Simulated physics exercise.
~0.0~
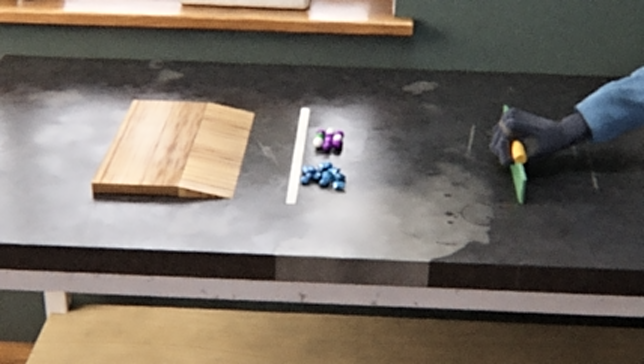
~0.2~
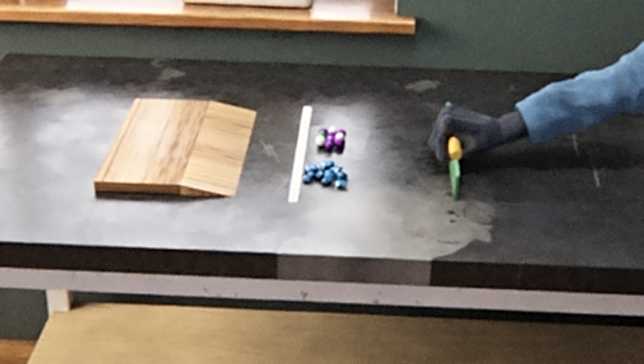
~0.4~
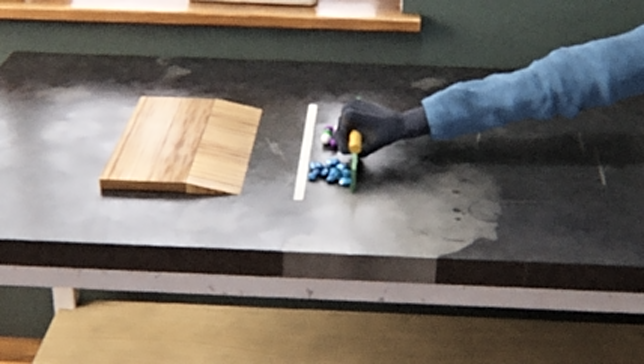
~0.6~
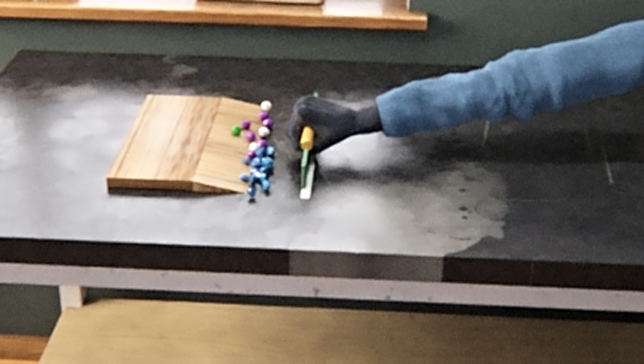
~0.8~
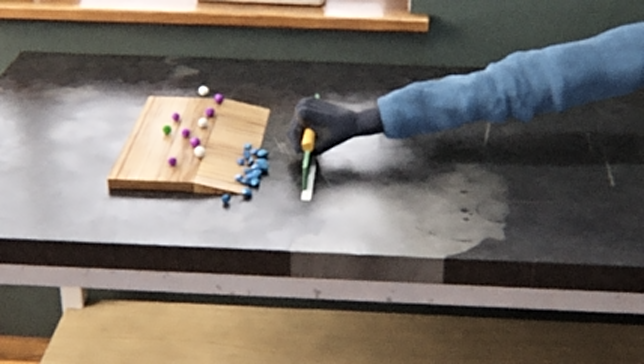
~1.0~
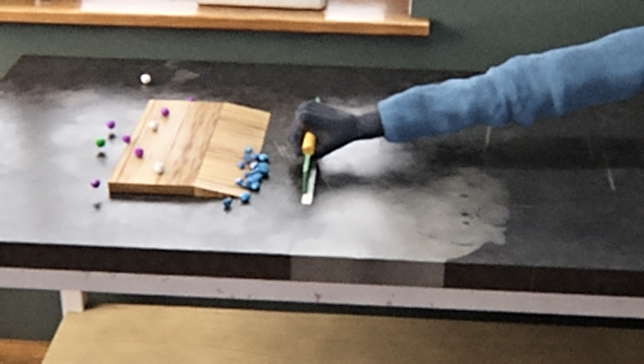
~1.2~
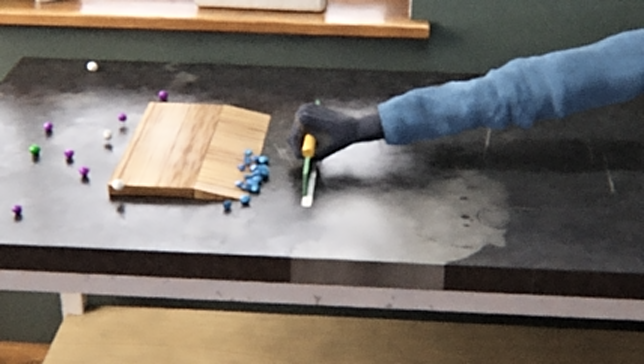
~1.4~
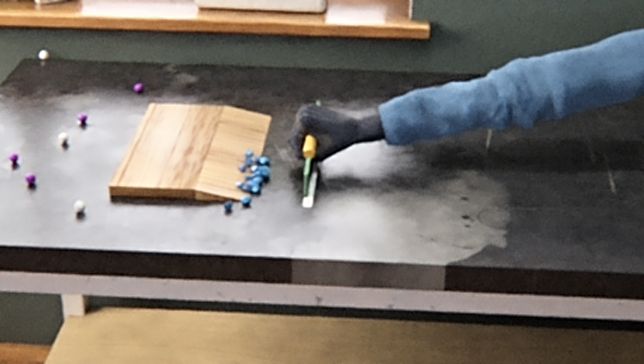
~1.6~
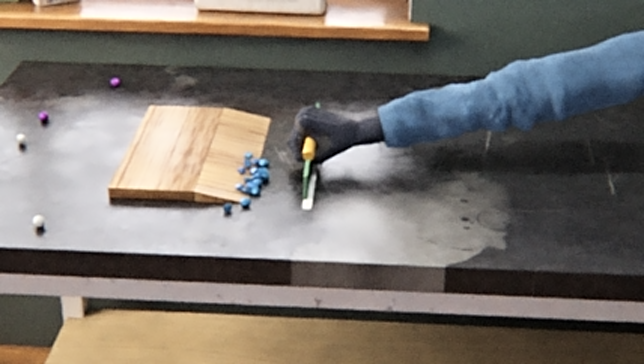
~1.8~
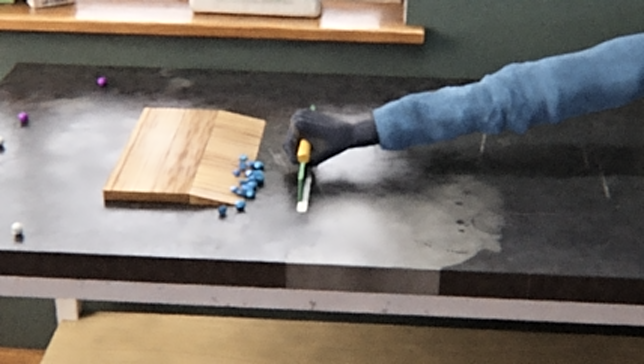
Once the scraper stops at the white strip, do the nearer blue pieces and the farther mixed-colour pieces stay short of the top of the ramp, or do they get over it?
The nearer blue pieces stay short of the top, bunched around the foot of the ramp with some on its lower edge. The farther purple, white and green pieces get over it and scatter away to the left.
